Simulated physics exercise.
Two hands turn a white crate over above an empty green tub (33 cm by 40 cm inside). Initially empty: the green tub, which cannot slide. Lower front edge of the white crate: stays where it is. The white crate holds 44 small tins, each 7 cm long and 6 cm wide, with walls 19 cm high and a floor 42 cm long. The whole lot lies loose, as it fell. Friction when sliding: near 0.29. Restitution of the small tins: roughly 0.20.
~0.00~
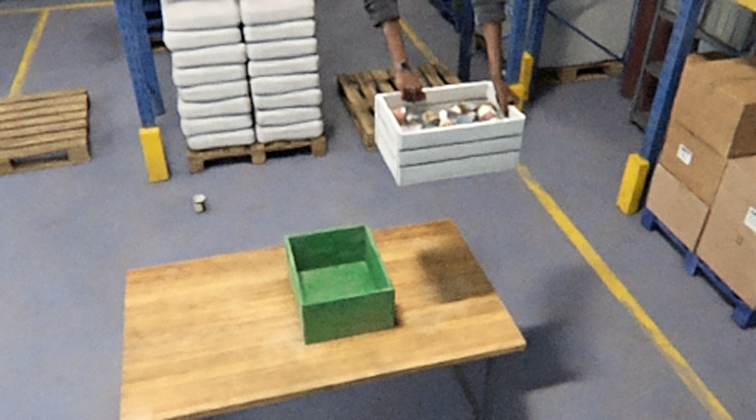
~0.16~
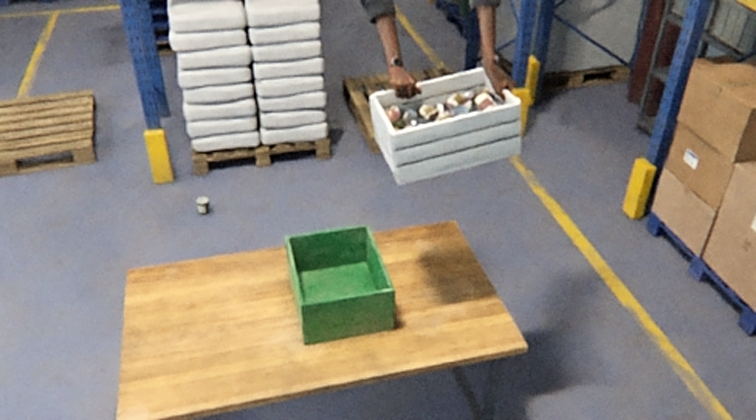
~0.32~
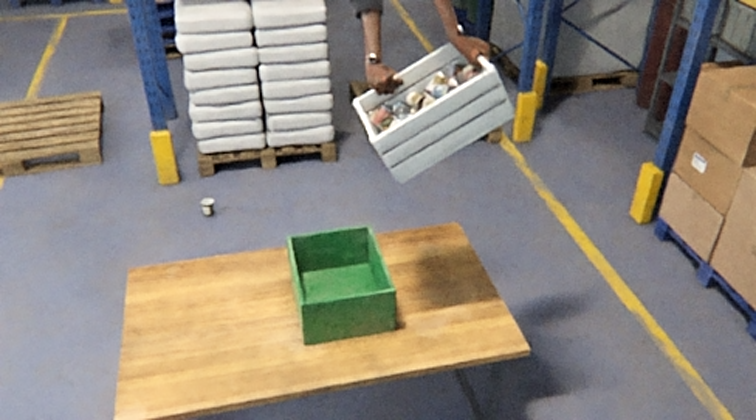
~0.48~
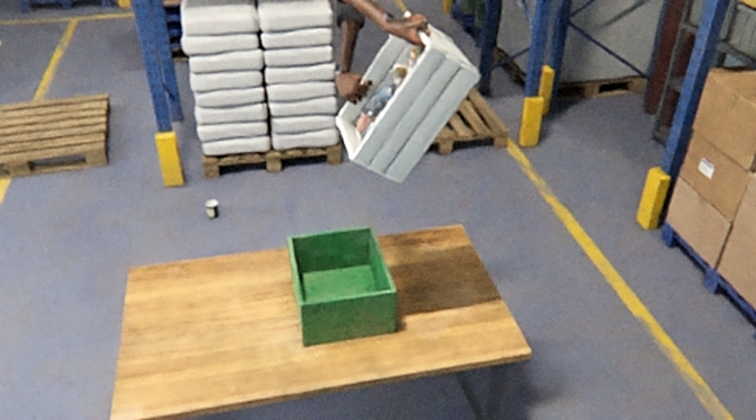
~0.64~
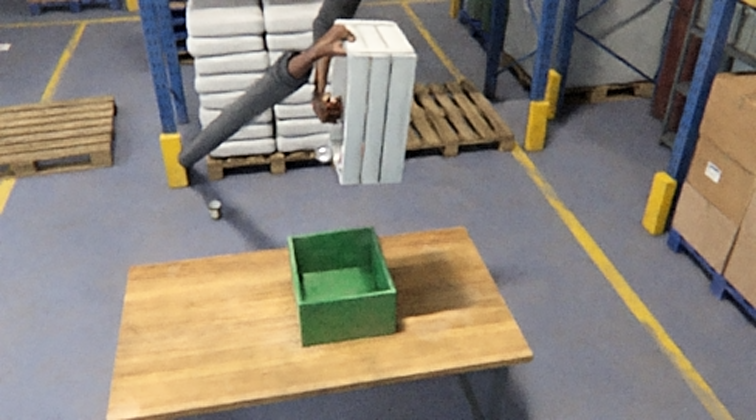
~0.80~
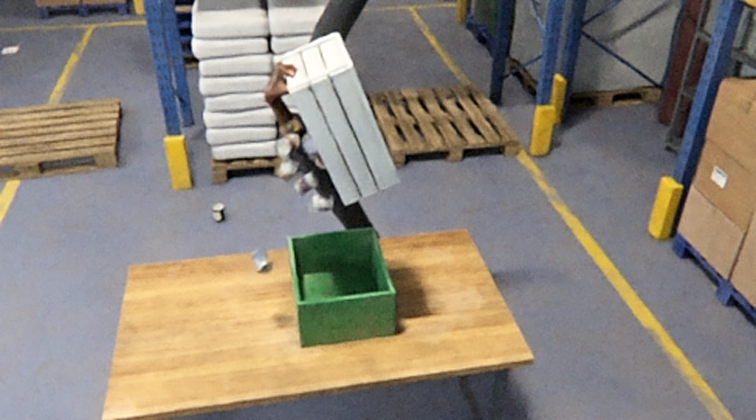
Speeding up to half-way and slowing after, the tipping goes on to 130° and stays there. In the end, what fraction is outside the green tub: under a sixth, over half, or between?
Once things settle, a share above one half of them are found outside the green tub.
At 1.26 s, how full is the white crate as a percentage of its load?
I'd estimate close to 0 in a hundred.
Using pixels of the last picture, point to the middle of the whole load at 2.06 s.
The centre sits near (242, 316).
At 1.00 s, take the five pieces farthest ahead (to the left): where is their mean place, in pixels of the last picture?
Close to (219, 304) in the last view.
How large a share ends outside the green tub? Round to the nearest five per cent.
I'd put it at around 65 percent of them.
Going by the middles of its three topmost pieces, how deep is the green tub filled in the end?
Some 4 centimetres up.
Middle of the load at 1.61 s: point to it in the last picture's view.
I'd say close to (240, 316).
After 1.00 s, tilt 129°; 12 still in the white crate, 3 outside the green tub and 29 in the air.
After 1.26 s, tilt 130°; 12 in the green tub, 26 outside the green tub and 6 in the air.
After 1.61 s, tilt 130°; 15 in the green tub and 29 outside the green tub.
Outcome (at 2.06 s), 15 in the green tub and 29 outside the green tub. Asked share, 29 of 44, 66 per cent.
